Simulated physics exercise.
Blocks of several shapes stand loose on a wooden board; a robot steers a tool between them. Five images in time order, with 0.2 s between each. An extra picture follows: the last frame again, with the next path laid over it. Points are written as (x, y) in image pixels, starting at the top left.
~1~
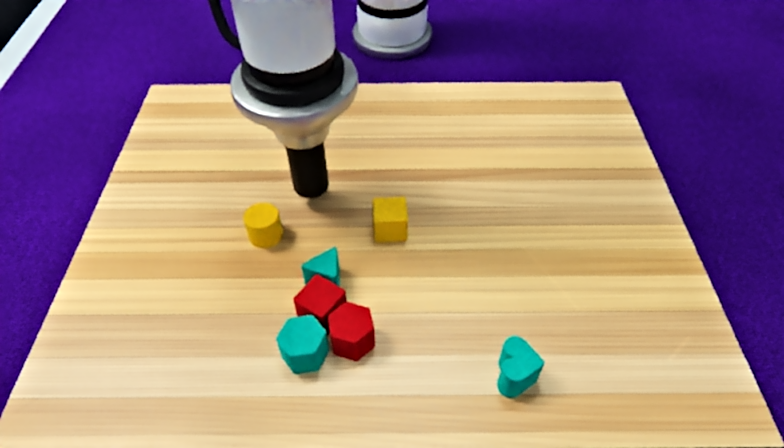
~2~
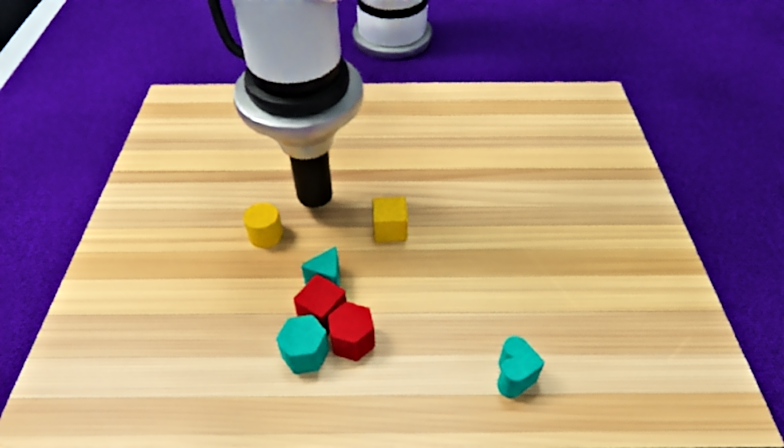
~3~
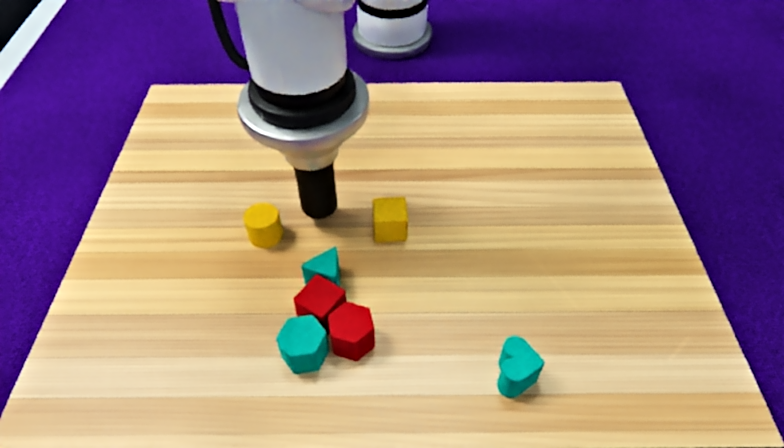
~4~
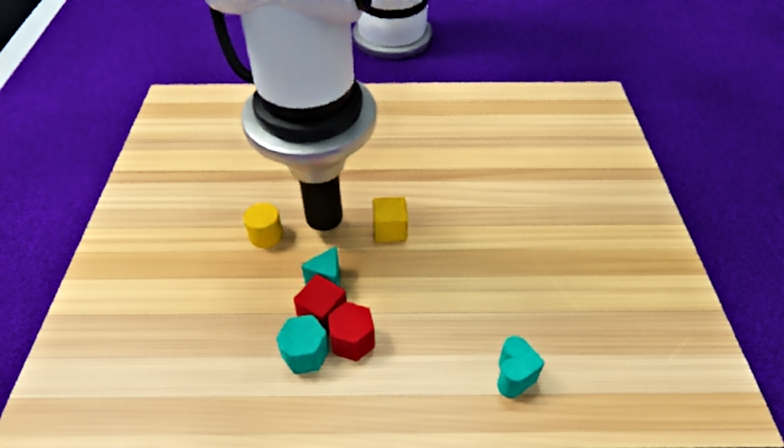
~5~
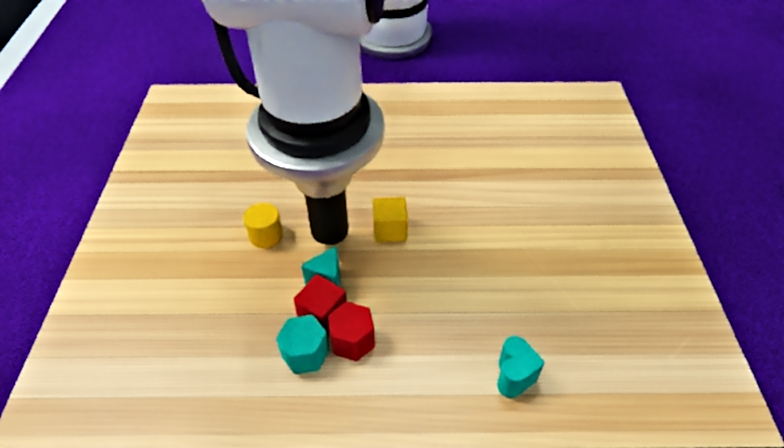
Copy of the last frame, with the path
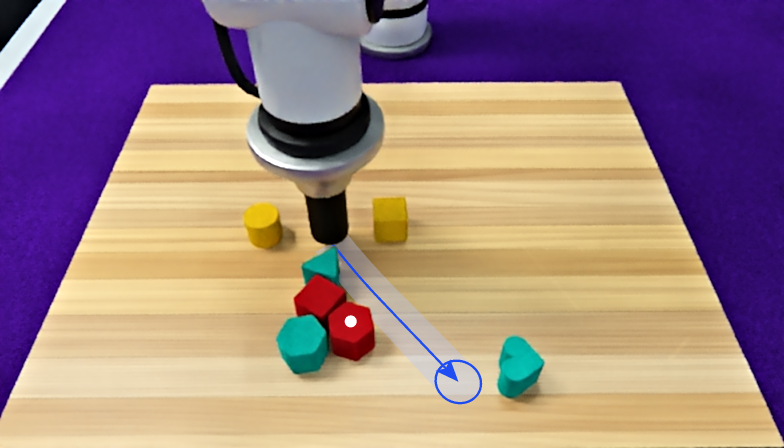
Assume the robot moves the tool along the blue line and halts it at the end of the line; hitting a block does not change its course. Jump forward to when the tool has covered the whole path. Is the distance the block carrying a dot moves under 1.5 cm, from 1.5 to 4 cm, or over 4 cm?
Moves under 1.5 cm.
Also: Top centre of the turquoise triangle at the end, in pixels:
Roughly at (336, 280).
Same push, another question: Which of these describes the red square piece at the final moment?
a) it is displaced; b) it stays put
a.
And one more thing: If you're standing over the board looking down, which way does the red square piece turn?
It twists anticlockwise.
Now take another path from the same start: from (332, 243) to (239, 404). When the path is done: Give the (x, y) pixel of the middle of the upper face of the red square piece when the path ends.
The answer is (308, 338).
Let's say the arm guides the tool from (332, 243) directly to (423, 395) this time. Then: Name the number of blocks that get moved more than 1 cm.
Counting only shifts above 1 cm, I get three or more blocks.
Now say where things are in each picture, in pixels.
In the first frame, tool tip (311, 187); block tops, turquoise six-sided block (301, 335); red square piece (319, 295); turquoise triangle (324, 262); red six-sided block (351, 321).
In the second frame, tool (315, 196); blocks unchanged.
In the third frame, tool (320, 207); blocks unchanged.
In the fourth frame, tool (325, 219); blocks unchanged.
In the fifth frame, tool (330, 232); turquoise six-sided block (301, 335); red square piece (319, 295); turquoise triangle (324, 262); red six-sided block (351, 321).
Path on the board, from (332, 243) to (458, 381); the dot is on the red six-sided block.
On the path given first. One third of the way, tool (367, 275); turquoise six-sided block (297, 343); red square piece (308, 304), turned 20° anticlockwise; turquoise triangle (336, 280), turned 100° clockwise.
Two thirds of the way, tool (410, 320); turquoise six-sided block (297, 343); red square piece (308, 304), turned 20° anticlockwise; turquoise triangle (336, 280), turned 100° clockwise.
At the end, tool (460, 372); turquoise six-sided block (297, 343); red square piece (308, 304), turned 20° anticlockwise; turquoise triangle (336, 280), turned 100° clockwise; red six-sided block in place.
